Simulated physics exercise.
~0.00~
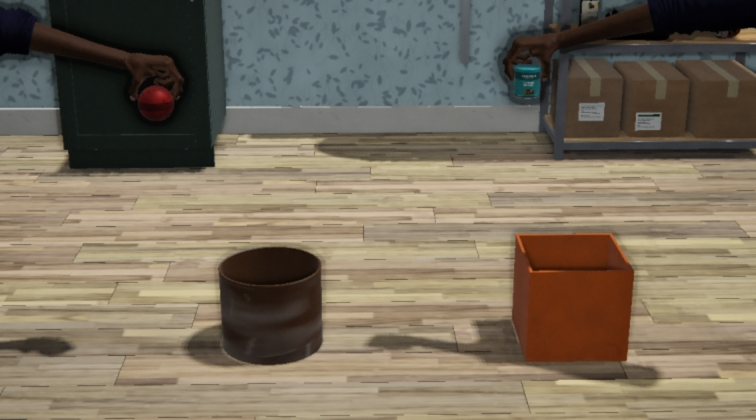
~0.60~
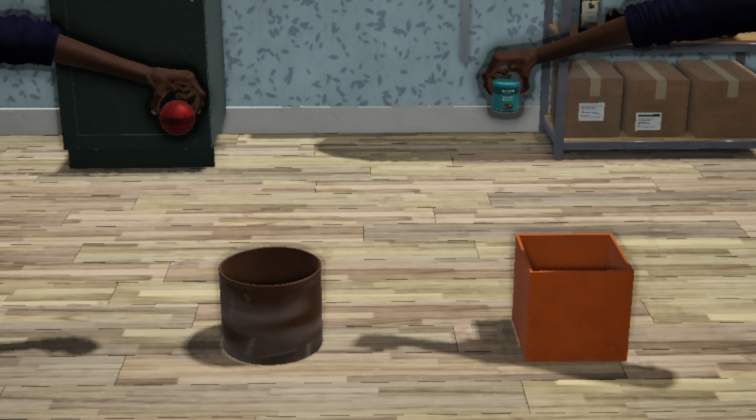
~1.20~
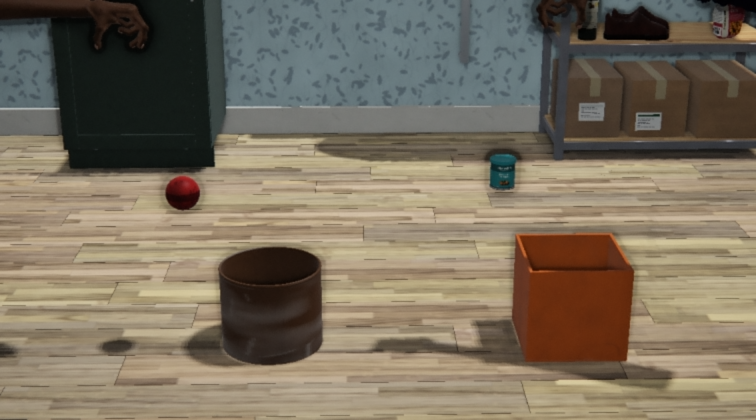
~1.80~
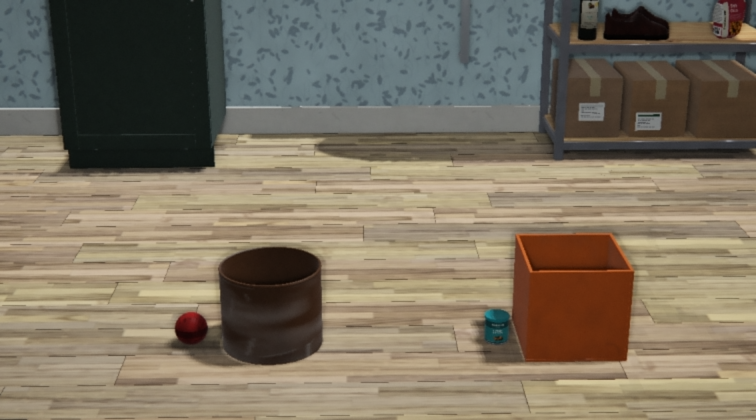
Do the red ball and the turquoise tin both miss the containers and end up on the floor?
Yes, both miss. The red ball ends up on the floor to the left of the brown bucket, and the turquoise tin lies just left of the orange crate.
